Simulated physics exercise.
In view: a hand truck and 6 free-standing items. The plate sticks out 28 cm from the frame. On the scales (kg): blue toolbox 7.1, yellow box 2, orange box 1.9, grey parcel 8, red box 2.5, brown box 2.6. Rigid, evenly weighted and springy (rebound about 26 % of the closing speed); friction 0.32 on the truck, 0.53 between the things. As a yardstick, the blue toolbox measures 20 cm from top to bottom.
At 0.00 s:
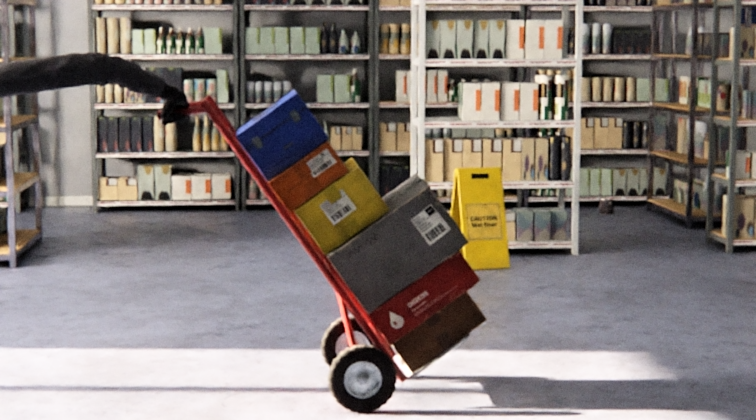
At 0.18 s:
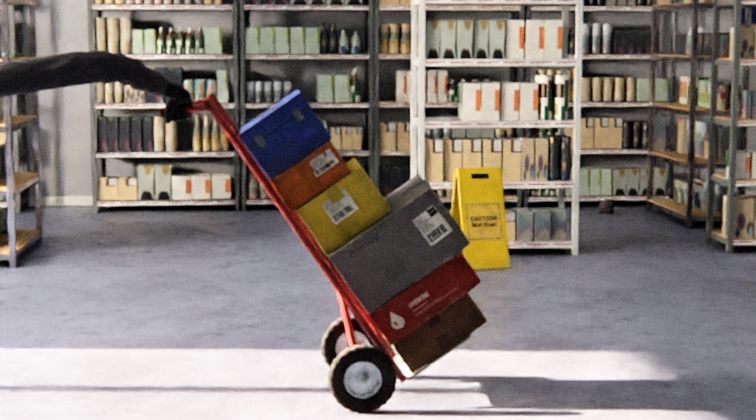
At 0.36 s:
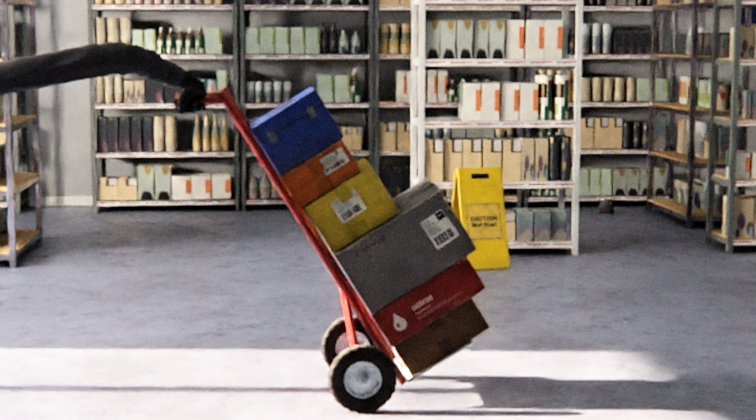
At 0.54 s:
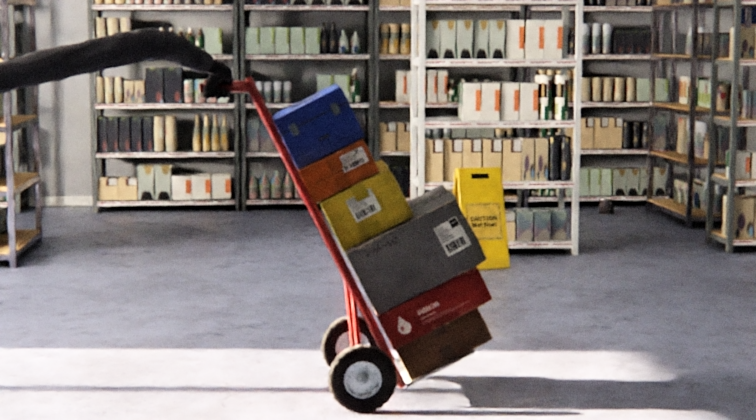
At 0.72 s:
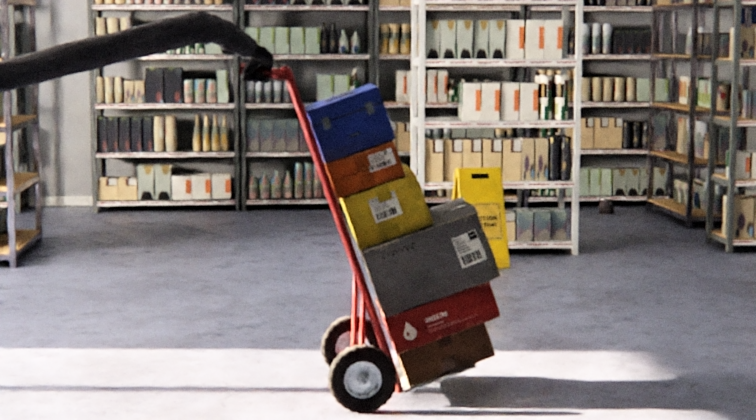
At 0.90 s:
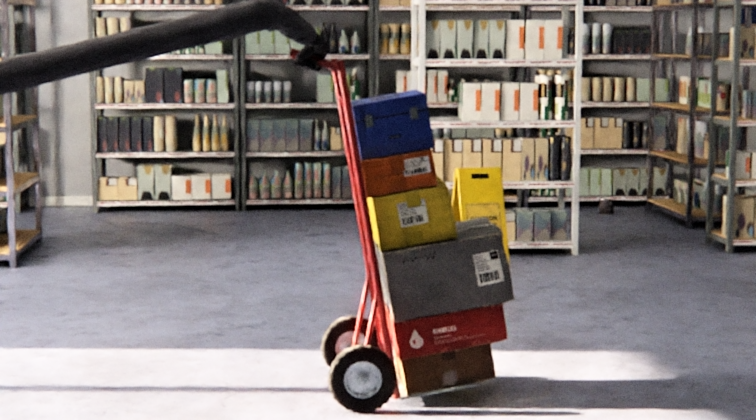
We see a dark arm gripping a red hand truck stacked with six boxes, a blue one on top; it holds the truck leaning back to the left, then pushes the handle rightward, swinging the load closer to upright.
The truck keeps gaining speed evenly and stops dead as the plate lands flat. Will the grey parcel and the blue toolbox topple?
The grey parcel tips over and the blue toolbox tips over.
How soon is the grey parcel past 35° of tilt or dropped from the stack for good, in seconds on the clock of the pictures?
At about 2.0 s.
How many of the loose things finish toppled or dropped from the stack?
6 of them.
Around 1.40 s, truck upright; blue toolbox tipped 14° against what carries it near (494, 129); grey parcel tipped 14° against what carries it near (483, 281); orange box tipped 14° against what carries it.
Around 2.00 s, truck upright; blue toolbox now dropped from the stack; grey parcel tipped 39° against what carries it near (530, 289); orange box tipped 39° against what carries it.
Around 2.30 s, truck upright; yellow box, orange box and grey parcel now dropped from the stack; red box tipped 74° against what carries it; brown box tipped 74° against what carries it.
Around 2.60 s, truck upright; red box on its side; brown box on its side.
Finally (3.7 s), dropped from the stack and tipped over, blue toolbox, yellow box, orange box and grey parcel; on their side or leaning hard on the truck, red box and brown box. Final places as that camera would see them, grey parcel near (595, 331).
